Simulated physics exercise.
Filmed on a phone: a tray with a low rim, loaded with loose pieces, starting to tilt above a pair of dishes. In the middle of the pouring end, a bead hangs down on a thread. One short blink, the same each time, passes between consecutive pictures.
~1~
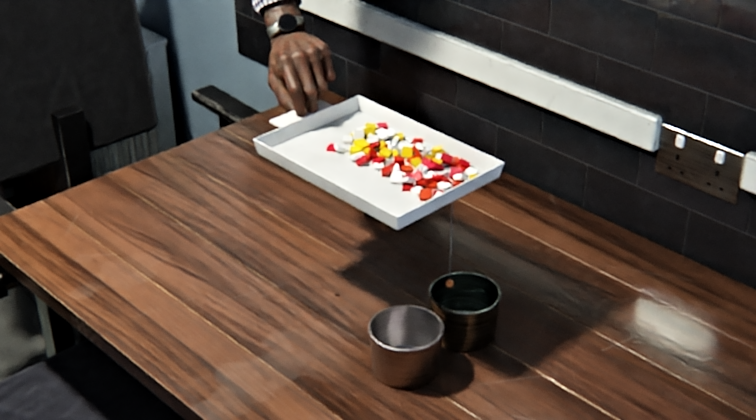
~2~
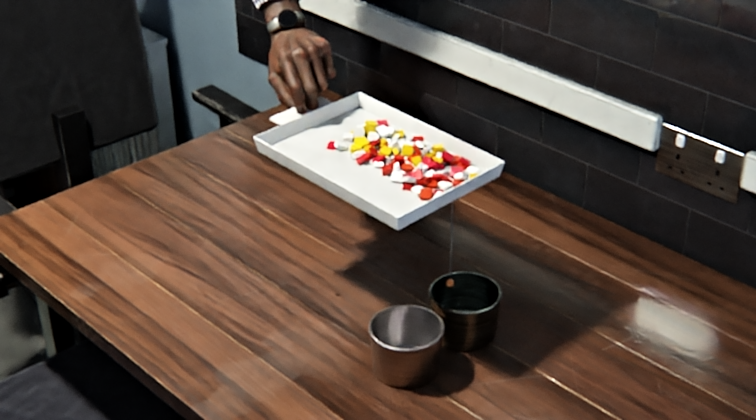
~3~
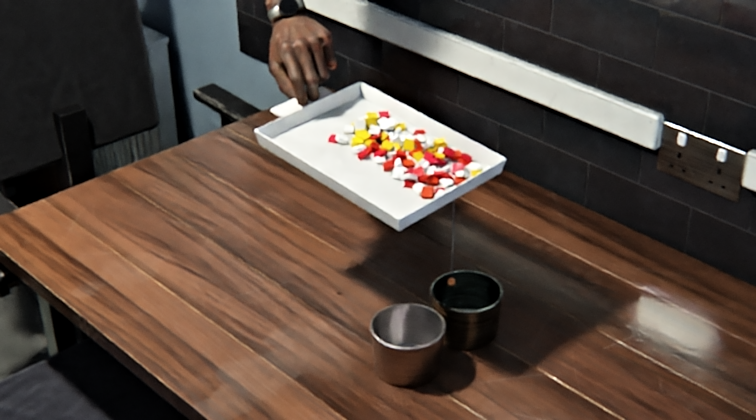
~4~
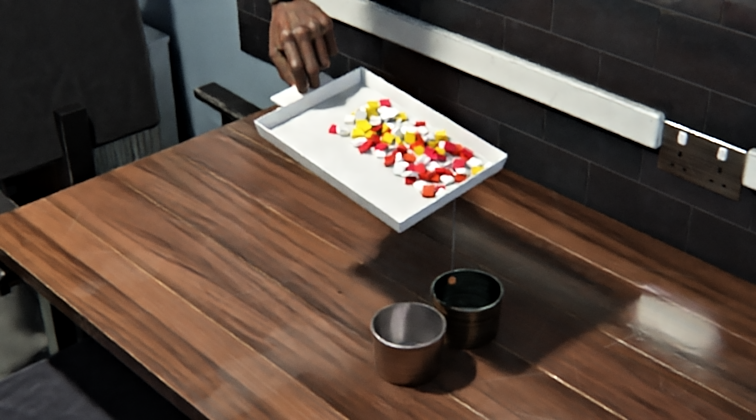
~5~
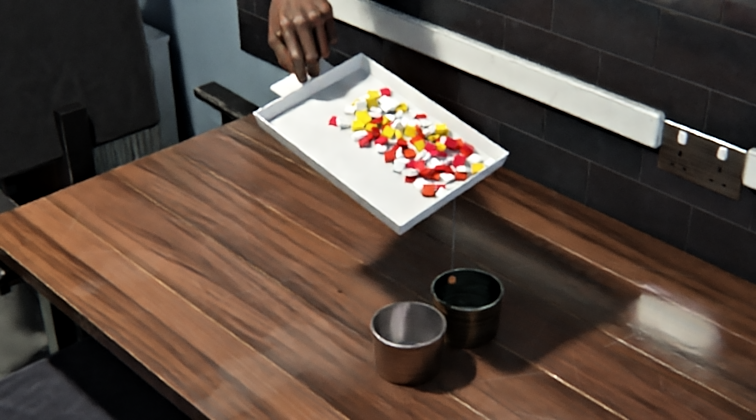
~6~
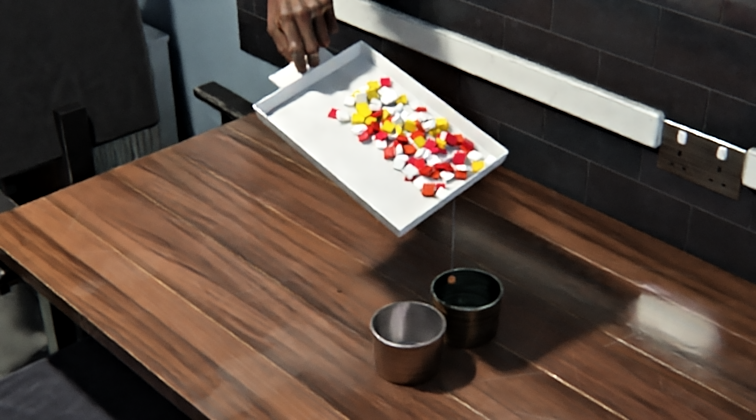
On a wooden table by a dark tiled wall, two small metal dishes stand beneath a white tray of red, yellow and white pieces, while a hand gradually raises the tray's far end, steepening its tilt toward the viewer.
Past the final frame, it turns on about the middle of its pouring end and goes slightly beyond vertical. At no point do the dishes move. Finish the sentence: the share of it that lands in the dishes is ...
... above one half.
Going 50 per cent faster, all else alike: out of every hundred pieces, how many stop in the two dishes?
That works out at some 80 per cent.
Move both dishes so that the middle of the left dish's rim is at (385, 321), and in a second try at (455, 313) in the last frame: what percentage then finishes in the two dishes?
Roughly 60 per cent, and 30 per cent.
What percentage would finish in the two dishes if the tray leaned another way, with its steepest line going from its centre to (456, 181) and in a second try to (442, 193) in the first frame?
Case one near 20 %; case two near 20 %.
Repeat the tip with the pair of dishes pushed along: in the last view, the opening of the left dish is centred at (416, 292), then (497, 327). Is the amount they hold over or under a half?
One: The smaller part. Two: Below a half.
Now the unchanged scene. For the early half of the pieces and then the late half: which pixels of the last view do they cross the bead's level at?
At (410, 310) for the first part, then at (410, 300) for the others.
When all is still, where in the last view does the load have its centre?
Once it all stops, the middle lies near (407, 354).
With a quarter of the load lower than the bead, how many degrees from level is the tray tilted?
About 100 degrees.
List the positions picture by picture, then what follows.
In the first picture, corners of the pouring end at (398, 214) and (500, 162), level; middle of the load at (414, 160), mosaic tiles; left dish at (432, 360); right dish at (490, 323); bead on its thread at (450, 284).
In the second picture, corners of the pouring end at (398, 215) and (500, 161), level; middle of the load at (415, 159).
In the third picture, corners of the pouring end at (399, 216) and (502, 159), tipped barely, lowest at the left corner; middle of the load at (416, 154).
In the fourth picture, corners of the pouring end at (400, 219) and (503, 155), tipped a little, lowest at the left corner; middle of the load at (417, 147).
In the fifth picture, corners of the pouring end at (400, 222) and (504, 153), tipped a little, lowest at the left corner; middle of the load at (417, 141).
In the sixth picture, corners of the pouring end at (400, 226) and (504, 151), tipped clearly, lowest at the left corner; middle of the load at (417, 136); left dish at (434, 356); right dish at (492, 320).
Soon, tray tipped steeply; nearly all on the tray; a small part in the air.
A while on, tray tipped past a quarter turn; about a third on the tray; about a third in the left dish; a small part outside both; about a quarter in the air.
Towards the end, tray tipped past a quarter turn; most in the left dish; about a quarter outside both.
Finally, tray tipped past a quarter turn; most in the left dish; none in the right dish; about a quarter outside both.
